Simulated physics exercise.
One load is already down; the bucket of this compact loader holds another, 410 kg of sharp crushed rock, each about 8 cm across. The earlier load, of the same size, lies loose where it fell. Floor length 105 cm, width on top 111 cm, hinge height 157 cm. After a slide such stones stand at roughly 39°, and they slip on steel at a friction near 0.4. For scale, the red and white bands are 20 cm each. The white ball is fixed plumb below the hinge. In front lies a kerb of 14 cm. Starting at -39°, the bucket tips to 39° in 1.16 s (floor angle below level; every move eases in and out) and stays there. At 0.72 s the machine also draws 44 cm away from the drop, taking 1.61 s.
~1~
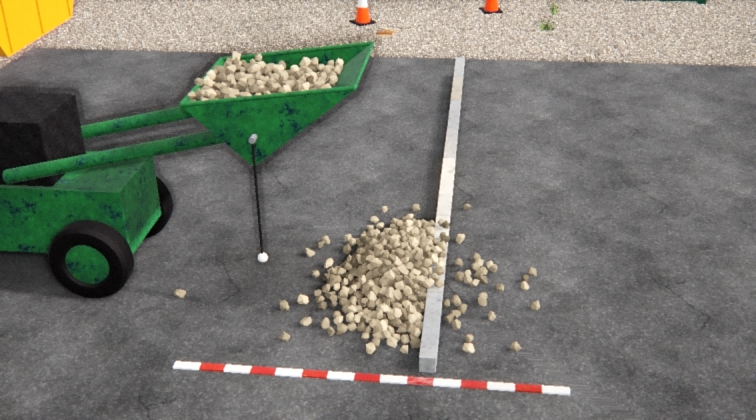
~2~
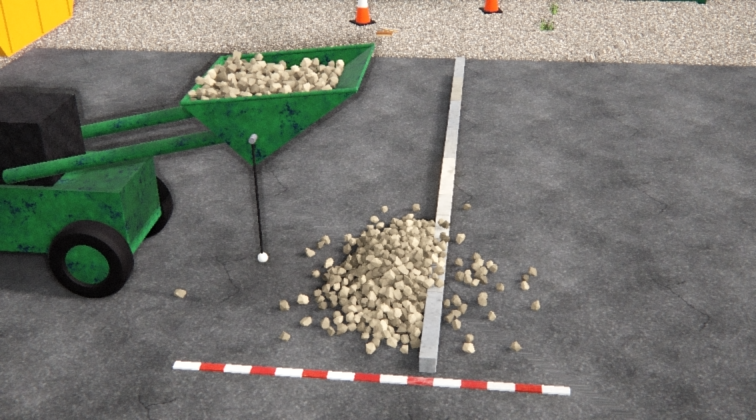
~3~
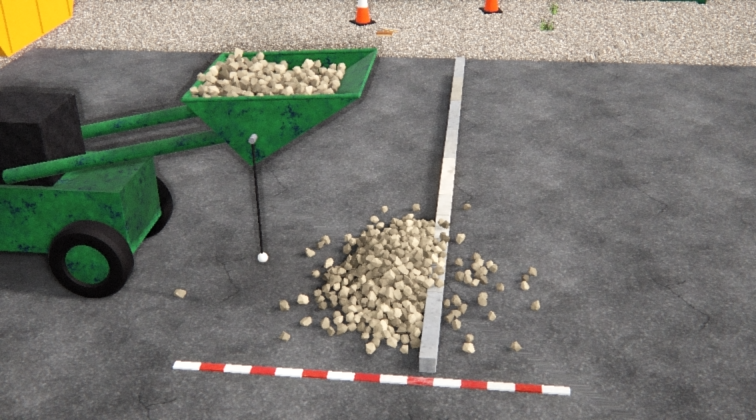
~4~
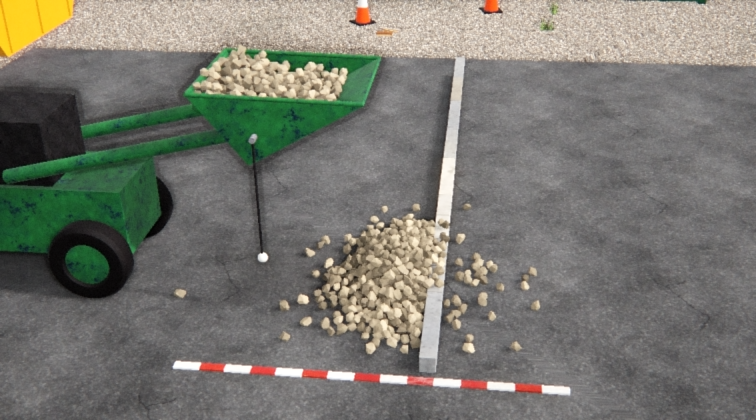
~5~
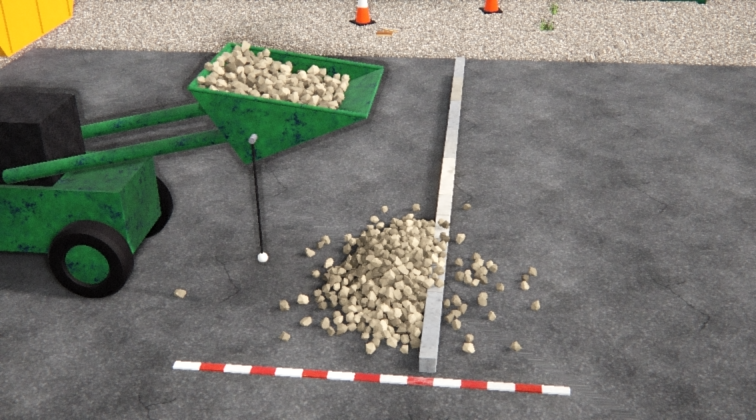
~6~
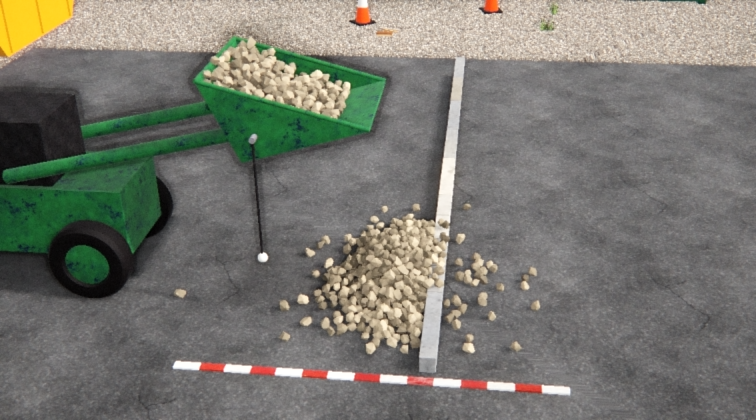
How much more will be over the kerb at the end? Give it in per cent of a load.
About 3 per cent.
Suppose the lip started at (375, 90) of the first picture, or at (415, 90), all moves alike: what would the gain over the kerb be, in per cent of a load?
First some 10, then 45 per cent.
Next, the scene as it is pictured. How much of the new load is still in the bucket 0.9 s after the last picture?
It holds some 70 per cent.
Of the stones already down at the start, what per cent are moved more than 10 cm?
About 5 per cent.
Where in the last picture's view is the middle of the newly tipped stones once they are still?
Around (356, 264).
Then, 0.5 s after the last picture the floor is at 27°; in per cent of one load, 100 in the bucket, 94 on this side of the kerb, 6 over the kerb; the foremost stones are at (515, 294).
Then, 0.9 s after the last picture the floor is at 39°; in per cent of one load, 72 in the bucket, 123 on this side of the kerb, 6 over the kerb; the foremost stones are at (515, 294).
Then, 2.4 s after the last picture the floor is at 39°; in per cent of one load, 0 in the bucket, 191 on this side of the kerb, 9 over the kerb; the foremost stones are at (526, 299).
Then, 5.1 s after the last picture the floor is at 39°; in per cent of one load, 0 in the bucket, 191 on this side of the kerb, 9 over the kerb; the foremost stones are at (526, 299). Net gain over the kerb, 3.
